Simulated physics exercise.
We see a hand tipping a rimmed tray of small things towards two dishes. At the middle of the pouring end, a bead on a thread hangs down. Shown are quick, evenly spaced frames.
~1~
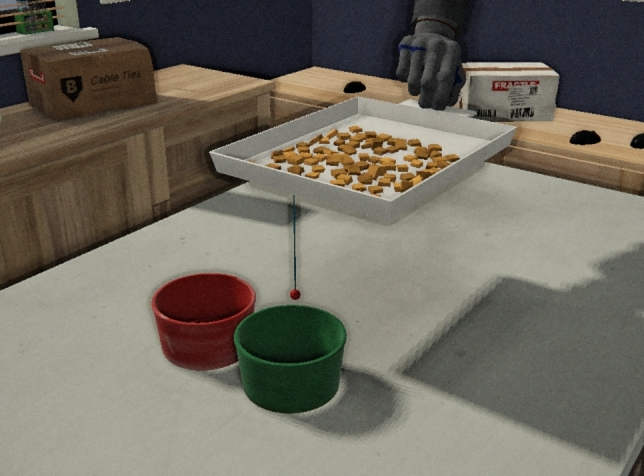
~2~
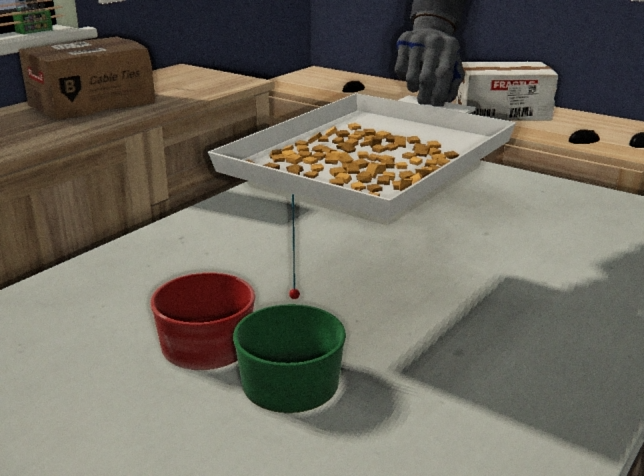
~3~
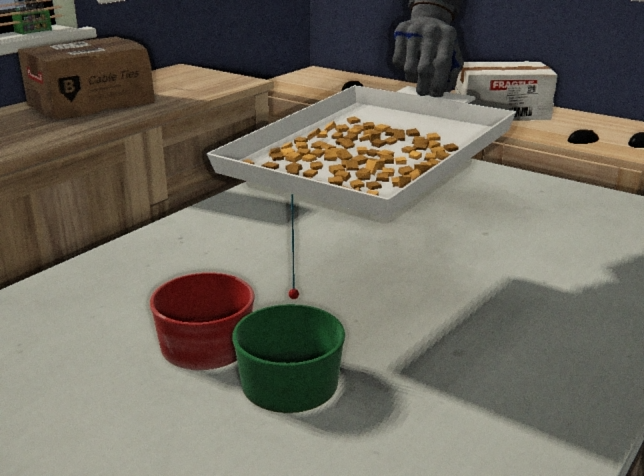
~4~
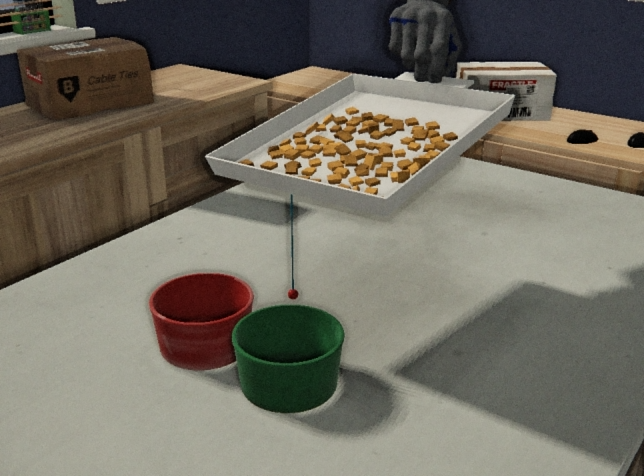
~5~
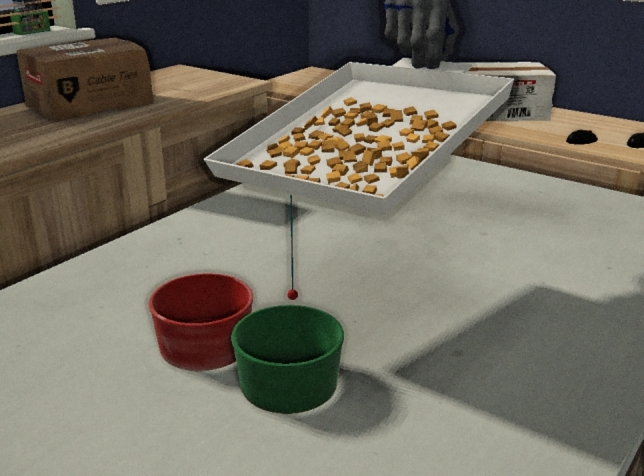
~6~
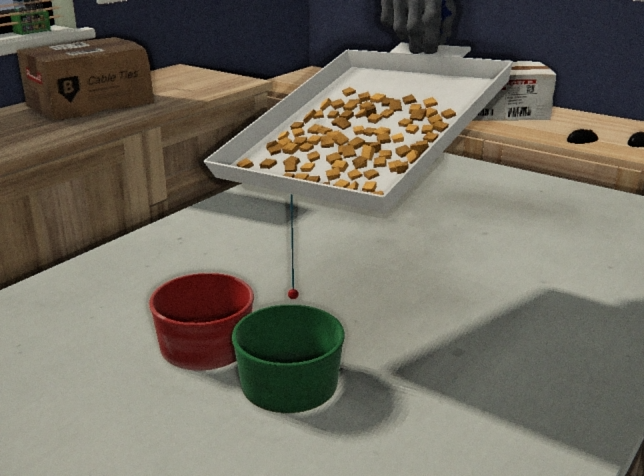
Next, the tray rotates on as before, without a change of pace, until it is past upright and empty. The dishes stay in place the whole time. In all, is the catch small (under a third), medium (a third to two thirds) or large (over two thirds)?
Large.
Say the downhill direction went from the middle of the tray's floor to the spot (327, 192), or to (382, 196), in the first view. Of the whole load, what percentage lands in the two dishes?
Respectively close to 60 and 10 in a hundred.
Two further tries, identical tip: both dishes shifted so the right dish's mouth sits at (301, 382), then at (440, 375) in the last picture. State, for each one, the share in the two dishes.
The first gives 30 %, the second 10 %.
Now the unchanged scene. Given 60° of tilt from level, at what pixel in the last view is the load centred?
In the last view, the load is centred close to (290, 147).
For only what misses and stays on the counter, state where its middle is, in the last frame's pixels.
Check roughly (202, 391) and you'll find the middle.
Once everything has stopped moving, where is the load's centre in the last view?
Once nothing moves, the middle sits near (211, 346).
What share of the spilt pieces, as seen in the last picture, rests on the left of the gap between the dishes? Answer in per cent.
80 per cent, about.
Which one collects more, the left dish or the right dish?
Simple - that is the left-placed one.
Soon, tray tipped steeply; all on the tray.
A while on, tray tipped right over; most on the tray; a stray few in the right dish; a small part in the left dish; a small part in the air.
Towards the end, tray tipped past a quarter turn; about a third in the right dish; about two thirds in the left dish; a small part outside both.
Finally, tray tipped past a quarter turn; about a third in the right dish; about two thirds in the left dish; a small part outside both.
